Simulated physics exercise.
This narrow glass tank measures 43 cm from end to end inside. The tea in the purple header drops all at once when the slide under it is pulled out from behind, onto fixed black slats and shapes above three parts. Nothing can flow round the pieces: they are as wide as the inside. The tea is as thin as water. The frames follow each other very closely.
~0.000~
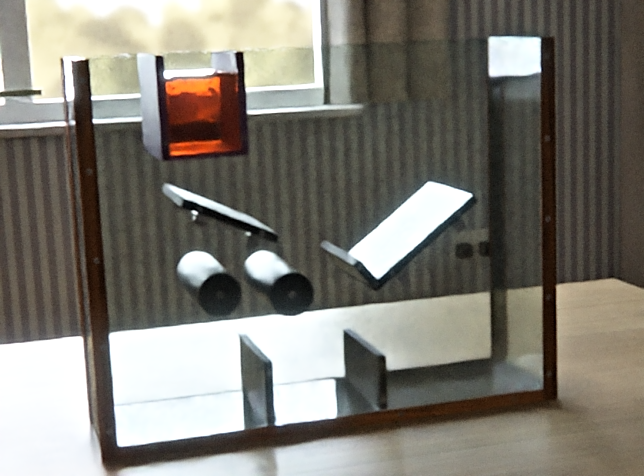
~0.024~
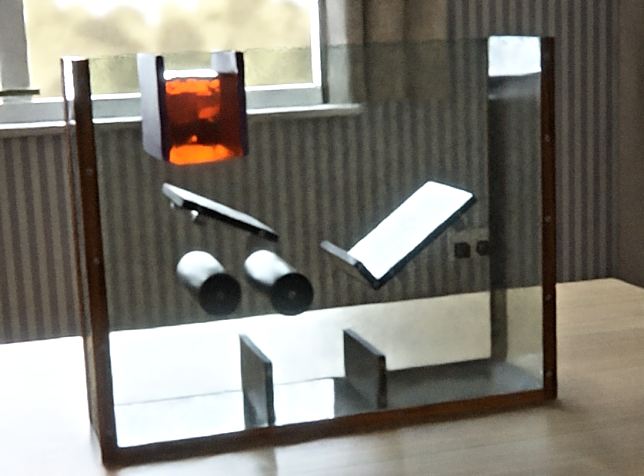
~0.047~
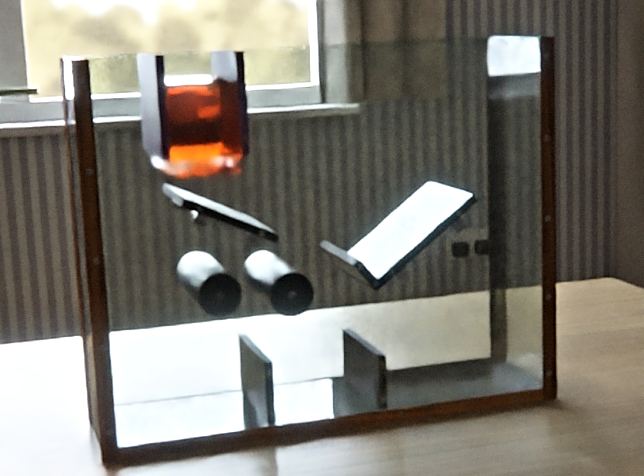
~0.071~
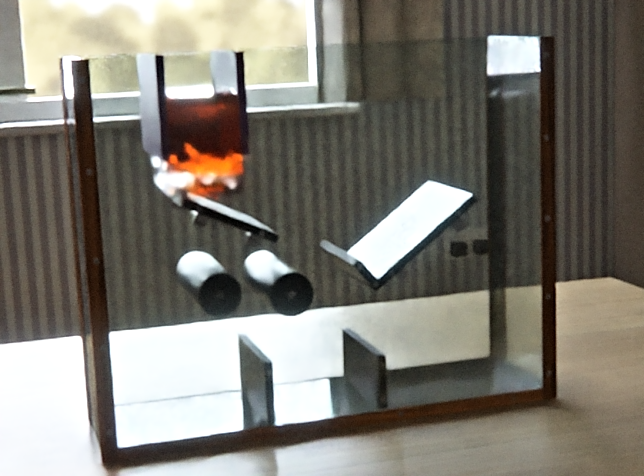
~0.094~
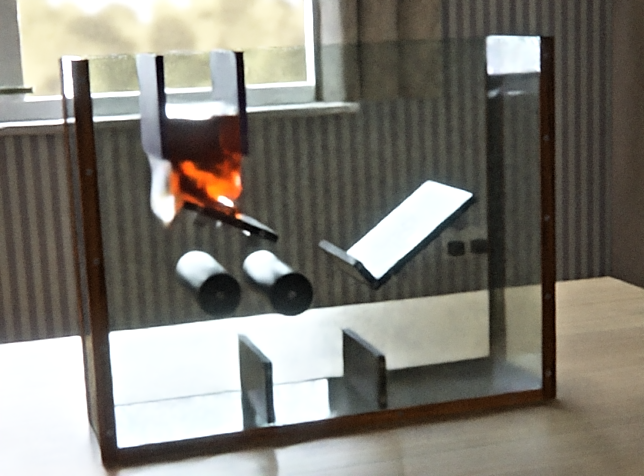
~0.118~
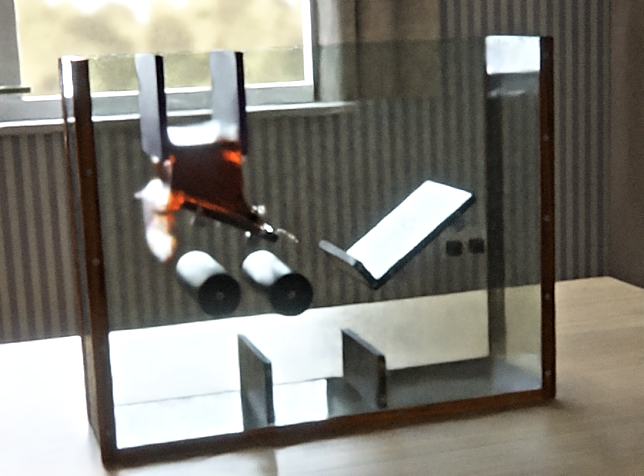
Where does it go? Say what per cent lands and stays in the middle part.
Roughly 20 per cent ends in the middle part.
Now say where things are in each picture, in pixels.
In the first picture, the lowest tea is at (182, 153); its top is at (221, 76); the piece under the header is centred near (231, 221); divider tops at (269, 364) and (382, 358).
In the second picture, the lowest tea is at (186, 161); its top is at (229, 76).
In the third picture, the lowest tea is at (179, 176); its top is at (178, 86).
In the fourth picture, the lowest tea is at (189, 195); its top is at (167, 99); below the header it spans (172, 173) to (241, 160).
In the fifth picture, the lowest tea is at (172, 222); its top is at (190, 117); below the header it spans (173, 209) to (241, 174).
In the sixth picture, the lowest tea is at (169, 253); its top is at (177, 143); below the header it spans (166, 233) to (264, 213).
After 0.22 s 87 per cent has yet to come down; below, left 9, middle 1, right 3.
After 0.35 s 23 per cent has yet to come down; below, left 32, middle 5, right 41.
After 0.69 s 2 per cent has yet to come down; below, left 32, middle 20, right 46.
In the end the left part holds 32, the middle 20 and the right 46 per cent.
